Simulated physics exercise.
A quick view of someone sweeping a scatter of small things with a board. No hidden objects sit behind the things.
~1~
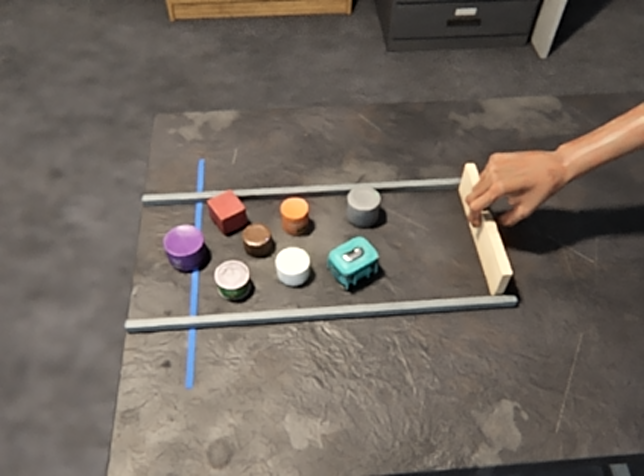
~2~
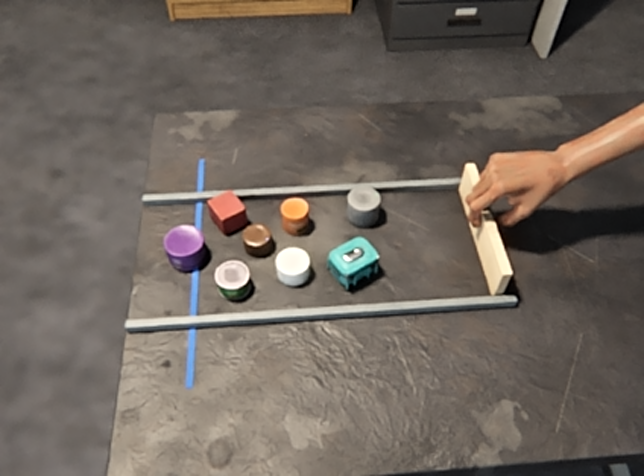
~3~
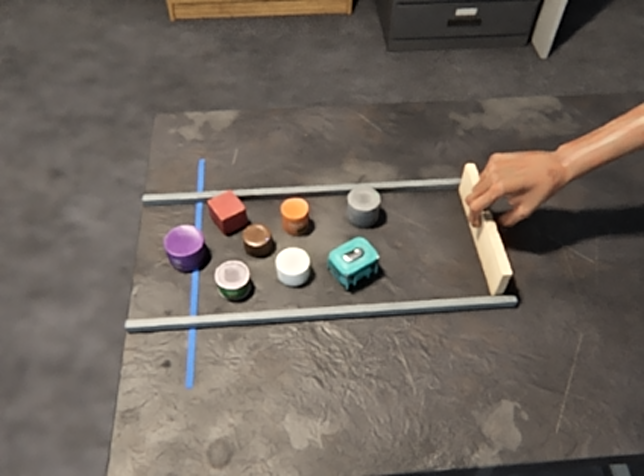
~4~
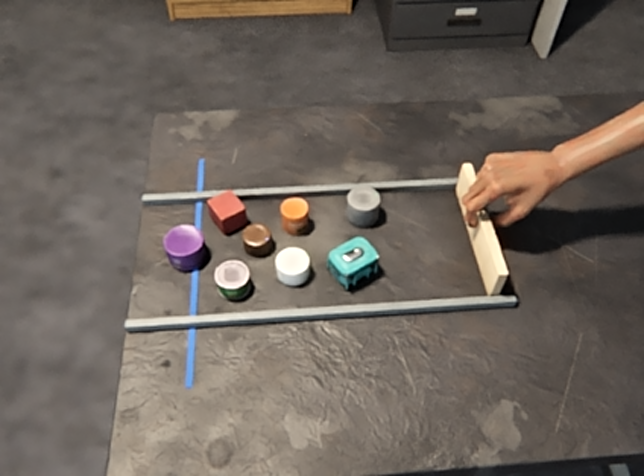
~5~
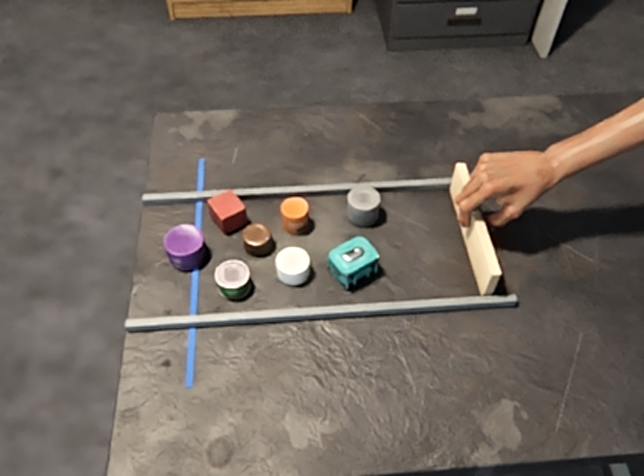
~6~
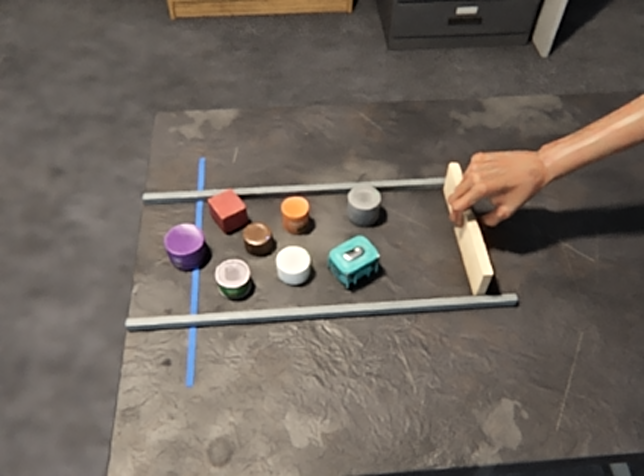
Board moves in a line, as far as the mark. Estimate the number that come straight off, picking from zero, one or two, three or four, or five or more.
My estimate is one or two.
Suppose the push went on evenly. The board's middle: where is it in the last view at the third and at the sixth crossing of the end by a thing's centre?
The middle sits near (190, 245) at the first moment and near (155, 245) at the second.
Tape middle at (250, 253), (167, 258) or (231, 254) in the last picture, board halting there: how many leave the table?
Respectively, 0, 5 and 0.
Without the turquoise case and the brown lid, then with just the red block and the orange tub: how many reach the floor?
First 0, then 0.
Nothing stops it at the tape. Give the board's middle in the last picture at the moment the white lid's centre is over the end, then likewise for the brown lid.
Approx. (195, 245) for the first, approx. (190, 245) for the second.
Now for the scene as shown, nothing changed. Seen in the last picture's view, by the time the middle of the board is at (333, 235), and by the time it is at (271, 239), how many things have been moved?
At the first spot the count is 4, and at the second it is 8.
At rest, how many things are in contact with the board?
Contact count: 2.
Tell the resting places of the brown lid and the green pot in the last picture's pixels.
Brown lid at about (140, 250), green pot at about (133, 303).
A little later, none off yet; purple tub at rest near (186, 247); red block at rest near (228, 211); green pot at rest near (234, 280).
Next, none off yet; purple tub at rest near (186, 247); red block moving near (224, 210); green pot shifted about its own width near (203, 290).
When it is over, the number that fall off is one or two; down, purple tub.
